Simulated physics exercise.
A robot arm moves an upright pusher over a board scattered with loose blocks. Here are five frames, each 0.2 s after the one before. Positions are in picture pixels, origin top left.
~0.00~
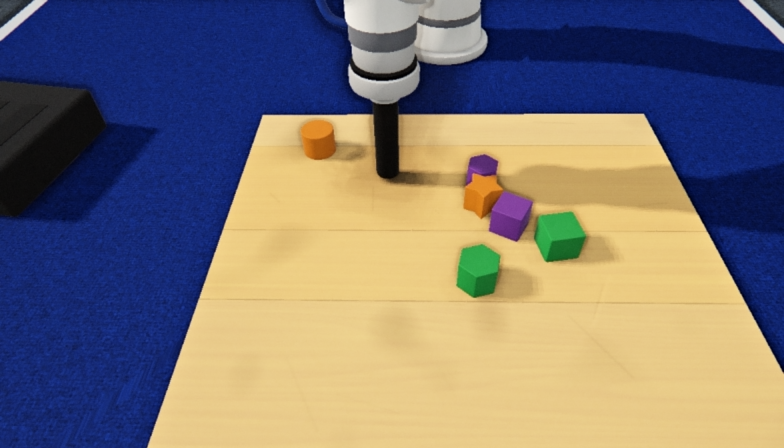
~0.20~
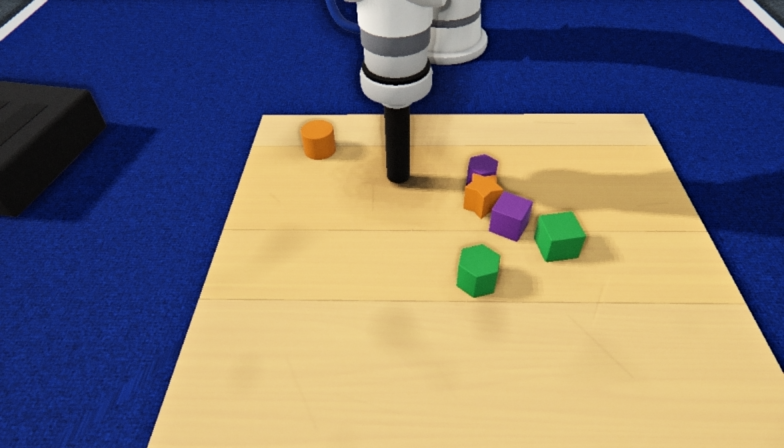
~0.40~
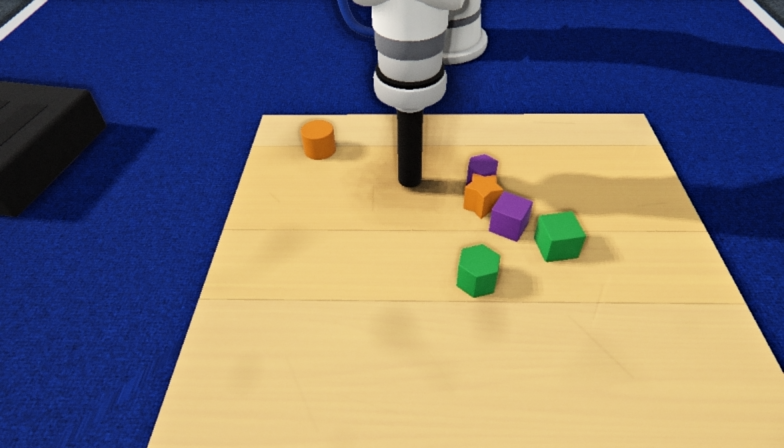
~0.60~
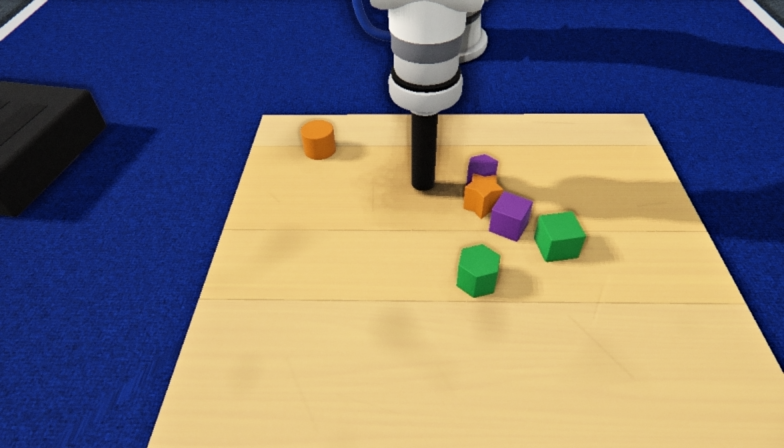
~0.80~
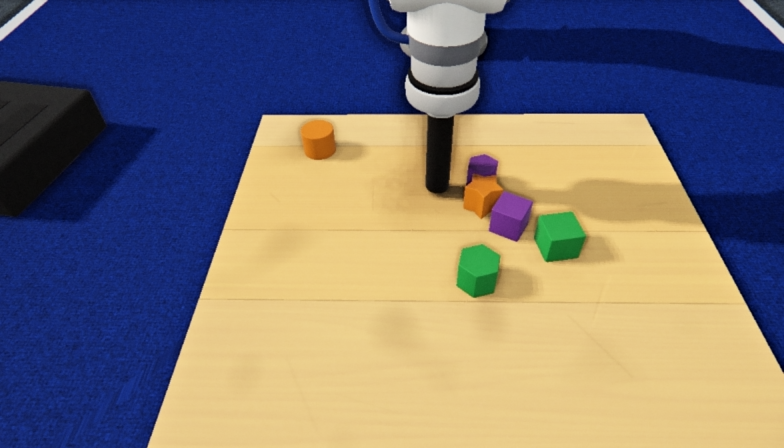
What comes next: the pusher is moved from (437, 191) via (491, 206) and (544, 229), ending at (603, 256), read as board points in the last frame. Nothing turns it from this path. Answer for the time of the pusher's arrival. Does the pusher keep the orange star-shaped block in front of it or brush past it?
It remains before the pusher.
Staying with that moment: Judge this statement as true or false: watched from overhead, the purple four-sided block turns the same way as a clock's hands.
That claim is true.
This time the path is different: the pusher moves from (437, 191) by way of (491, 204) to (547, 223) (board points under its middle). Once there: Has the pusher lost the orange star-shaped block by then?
No, I don't think so.
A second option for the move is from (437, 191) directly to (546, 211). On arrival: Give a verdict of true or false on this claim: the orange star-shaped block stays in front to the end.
The claim does not hold.
What follows on the original path. One third of the way, pusher at (492, 201); purple hexagon at (486, 163), turned 15° anticlockwise; orange star-shaped block at (520, 194); purple four-sided block at (530, 216), turned 40° clockwise; green four-sided block at (573, 232), turned 15° anticlockwise.
Two thirds of the way, pusher at (546, 224); purple hexagon at (486, 163), turned 15° anticlockwise; orange star-shaped block at (576, 219), turned 15° clockwise; purple four-sided block at (549, 240), turned 80° clockwise; green four-sided block at (592, 248), turned 50° anticlockwise.
At the end, pusher at (605, 251); purple hexagon at (486, 163), turned 15° anticlockwise; orange star-shaped block at (641, 245); purple four-sided block at (549, 240), turned 80° clockwise; green four-sided block at (620, 271), turned 30° clockwise.
